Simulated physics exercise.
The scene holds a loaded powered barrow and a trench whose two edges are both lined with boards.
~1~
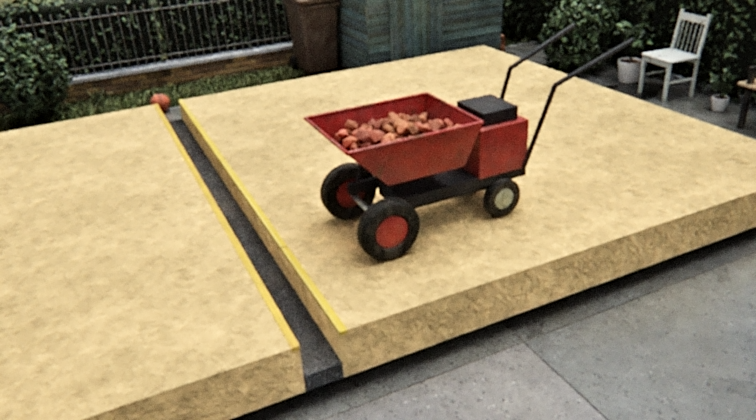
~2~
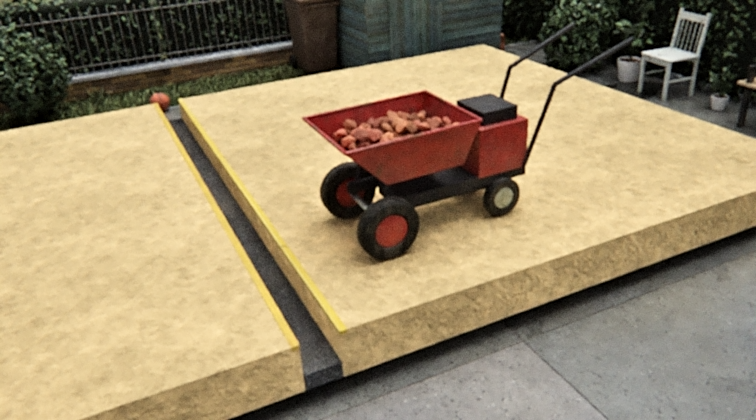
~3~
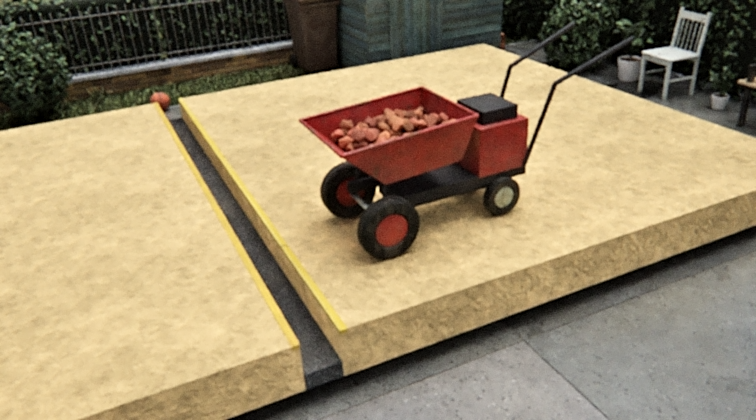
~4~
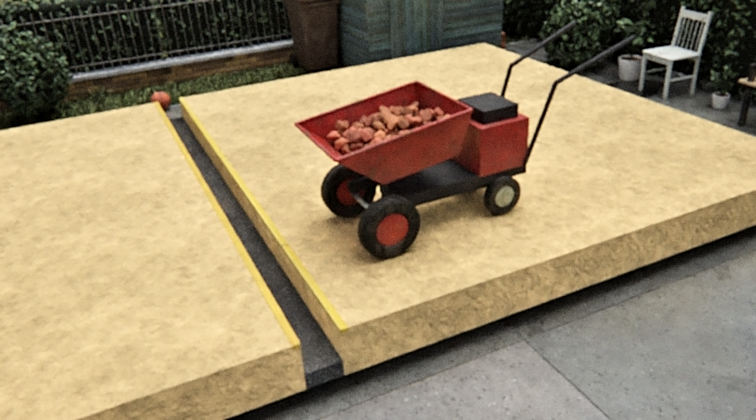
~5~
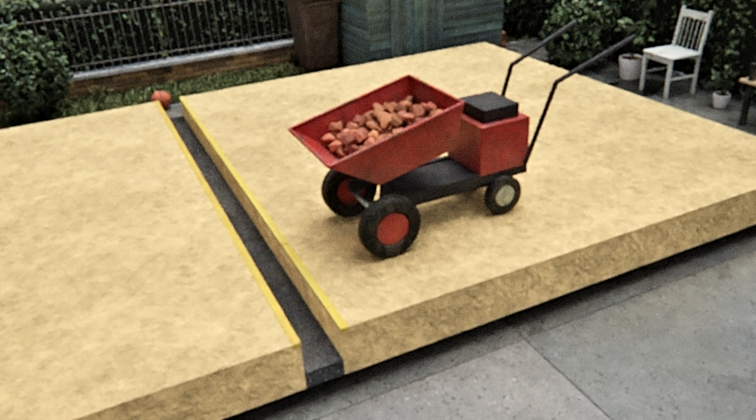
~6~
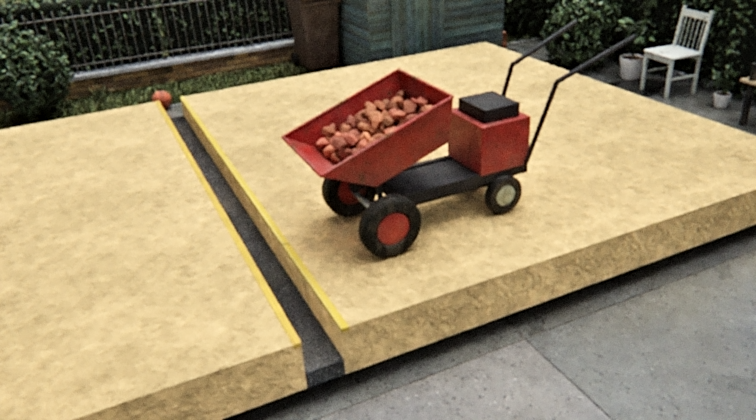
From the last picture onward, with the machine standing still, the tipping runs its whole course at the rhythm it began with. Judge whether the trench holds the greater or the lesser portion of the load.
The trench is left with most of the load.
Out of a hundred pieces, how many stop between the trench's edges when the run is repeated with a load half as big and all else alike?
Estimated share: Near 90 in a hundred.
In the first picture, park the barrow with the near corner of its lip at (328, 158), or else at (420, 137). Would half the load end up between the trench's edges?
Okay, first it's a smaller portion, and then it's a smaller portion.
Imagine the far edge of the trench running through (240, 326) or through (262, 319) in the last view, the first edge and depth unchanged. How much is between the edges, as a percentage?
You'd get 100 in a hundred the first time and 90 in a hundred the second.
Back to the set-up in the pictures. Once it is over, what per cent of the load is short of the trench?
Some 0 per cent.
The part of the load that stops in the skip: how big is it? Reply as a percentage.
Result: Close to 15 per cent.
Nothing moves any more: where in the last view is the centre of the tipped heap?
Last view, resting centre - approx. (269, 276).
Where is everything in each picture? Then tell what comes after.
Lip of the skip near (347, 154), level; top of the load near (410, 129), lumps of rubble; first edge of the trench near (323, 302); far edge near (278, 316), the trench under half as wide as the skip, and about as deep as wide, in the first picture.
Lip of the skip near (346, 154), level; top of the load near (408, 128), in the second picture.
Lip of the skip near (342, 156), tipped barely; top of the load near (405, 125), in the third picture.
Lip of the skip near (336, 161), tipped a little; top of the load near (410, 121), in the fourth picture.
Lip of the skip near (329, 167), tipped a little; top of the load near (403, 117), in the fifth picture.
Lip of the skip near (321, 176), tipped clearly; top of the load near (409, 112); first edge of the trench near (325, 299); far edge near (280, 313), in the sixth picture.
Shortly afterwards, skip tipped steeply; the whole lot in the skip.
Next, skip tipped right over; near two thirds in the skip; near a quarter in or heaped over the trench; a little beyond it; only a few falling.
Some moments later, skip tipped right over; near a quarter in the skip; near two thirds in or heaped over the trench; near a quarter beyond it.
In the end, skip tipped right over; a little in the skip; near two thirds in or heaped over the trench; near a quarter beyond it.
